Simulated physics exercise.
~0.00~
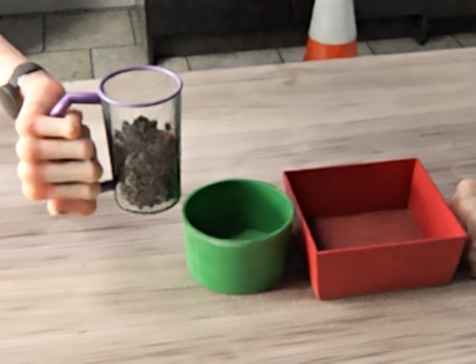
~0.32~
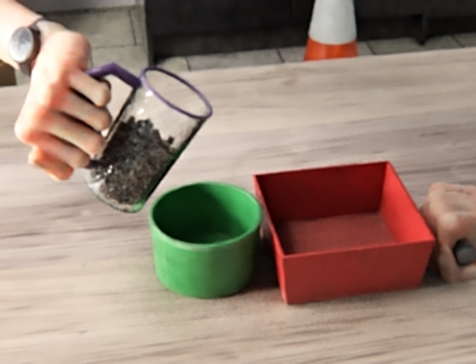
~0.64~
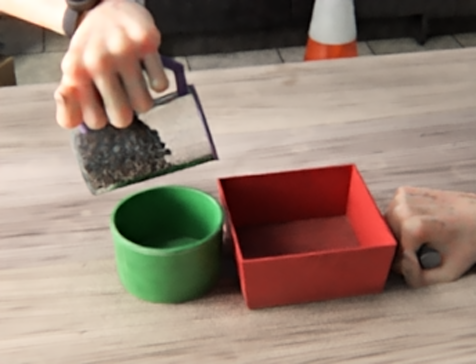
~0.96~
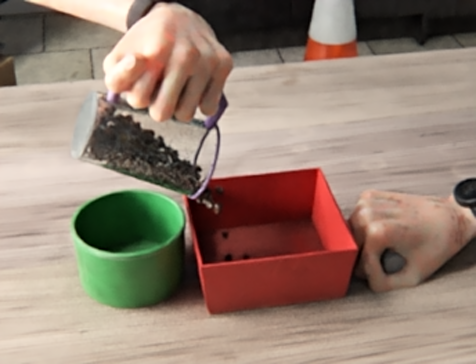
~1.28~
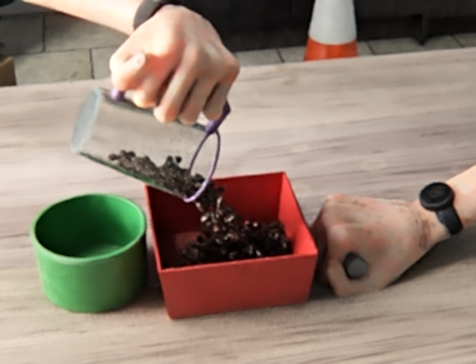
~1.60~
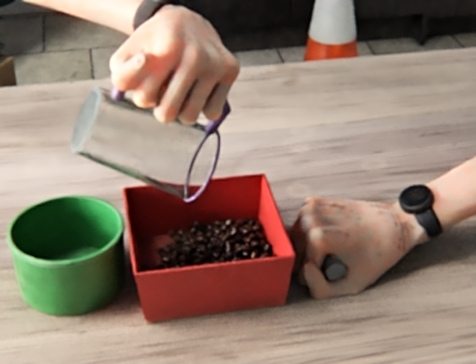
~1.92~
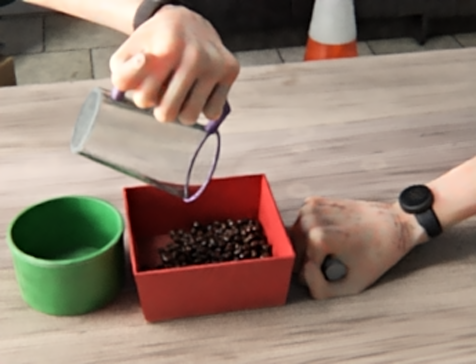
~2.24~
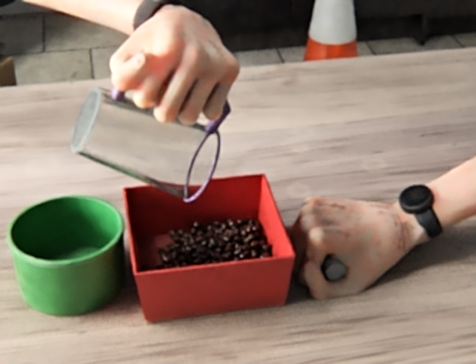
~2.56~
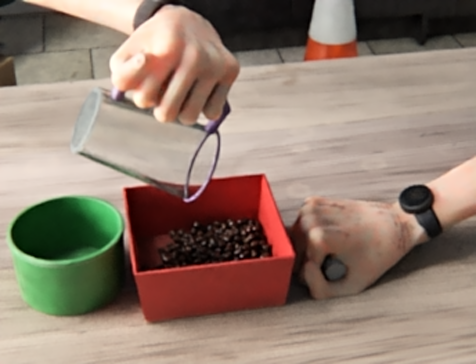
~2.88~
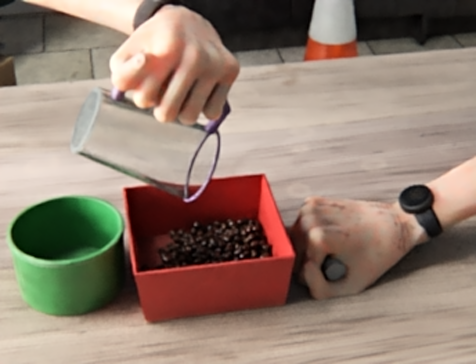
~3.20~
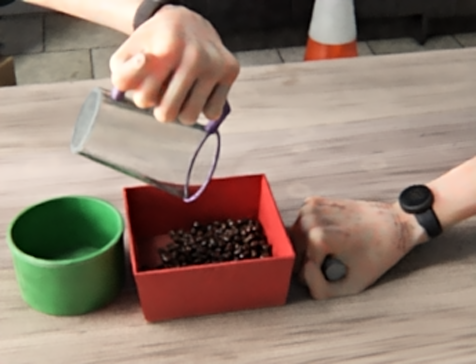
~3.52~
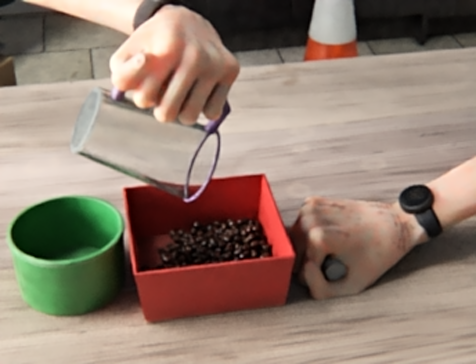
On a wooden table, one hand tilts a clear cup of dark coffee beans while another slides a green dish and a red tin to the left. The beans pour into the red tin until the cup is empty, and the green dish stays empty as both hands hold still.
